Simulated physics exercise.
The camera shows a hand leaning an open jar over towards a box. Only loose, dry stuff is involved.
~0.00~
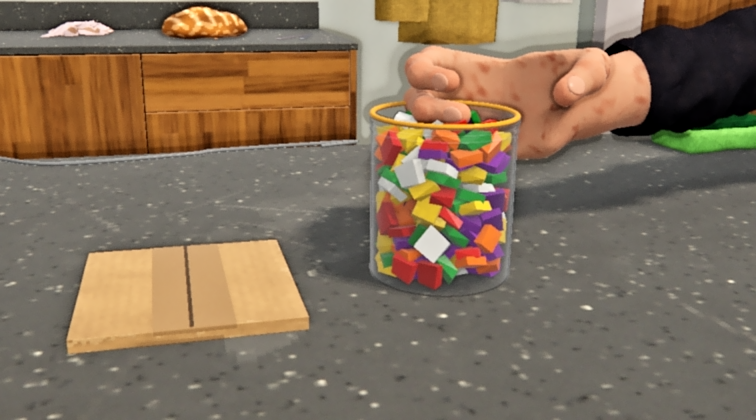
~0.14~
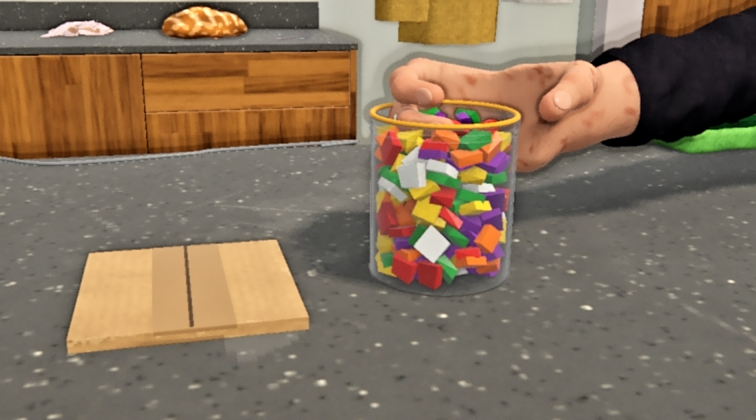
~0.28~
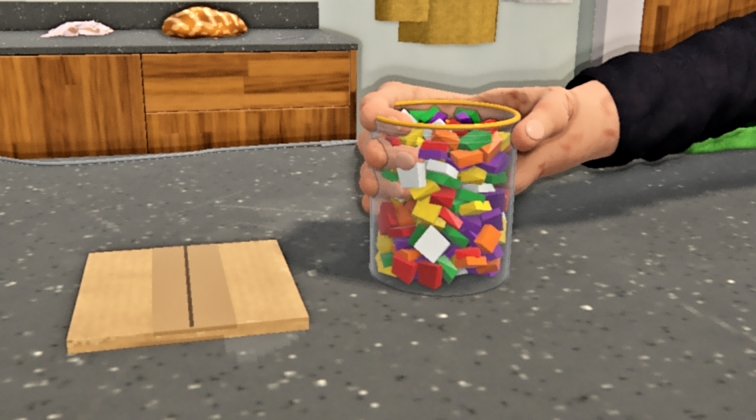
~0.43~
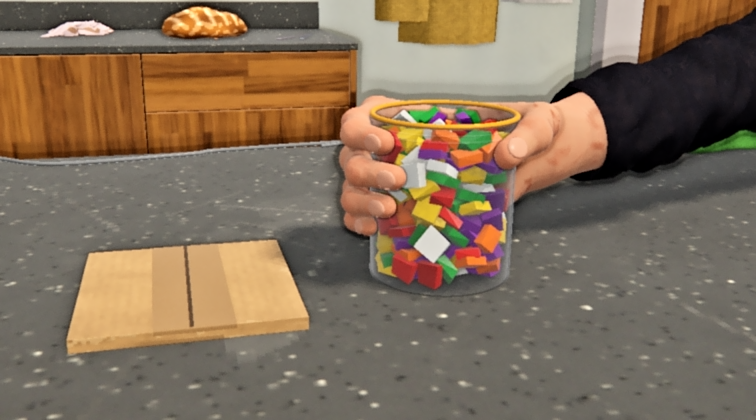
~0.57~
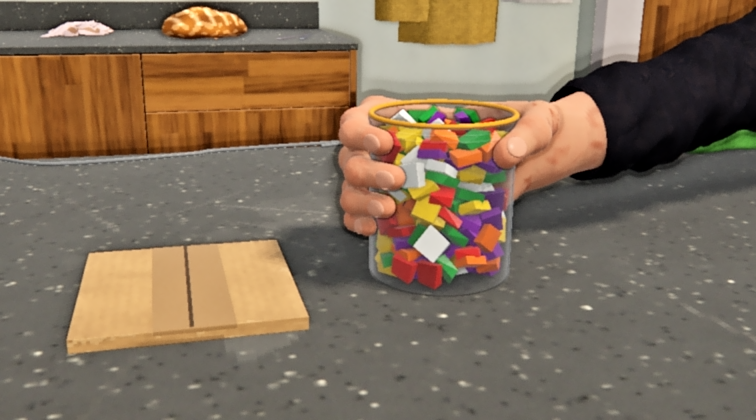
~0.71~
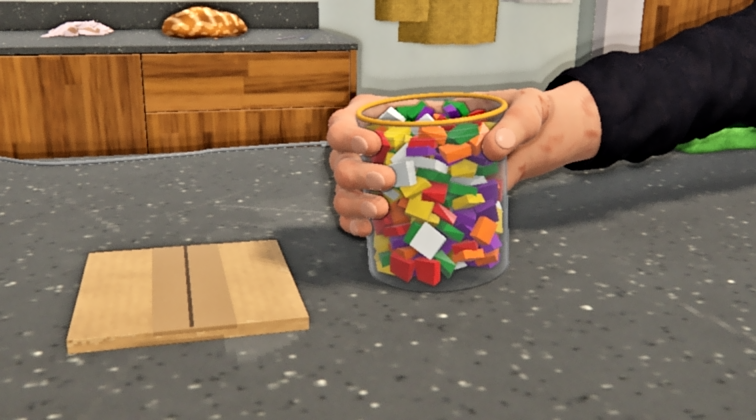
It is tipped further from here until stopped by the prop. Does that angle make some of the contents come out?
Some drops.
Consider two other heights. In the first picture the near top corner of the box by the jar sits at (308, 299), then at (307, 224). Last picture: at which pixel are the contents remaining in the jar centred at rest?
The first gives (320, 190) and the second gives (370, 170).
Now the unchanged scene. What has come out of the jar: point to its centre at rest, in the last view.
I'd mark it at about (172, 272) once everything is at rest.
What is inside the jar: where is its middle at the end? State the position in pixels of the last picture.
I'd say it's around (308, 213) in the last frame.
After 1.10 s, the jar leans 25°; everything is still inside.
After 1.59 s, the jar leans 51°; everything is still inside.
After 2.11 s, the jar leans 78°; everything is still inside.
In the end (3.4 s), the jar rests on the box at 81°; a small part of the mosaic tiles out of it.
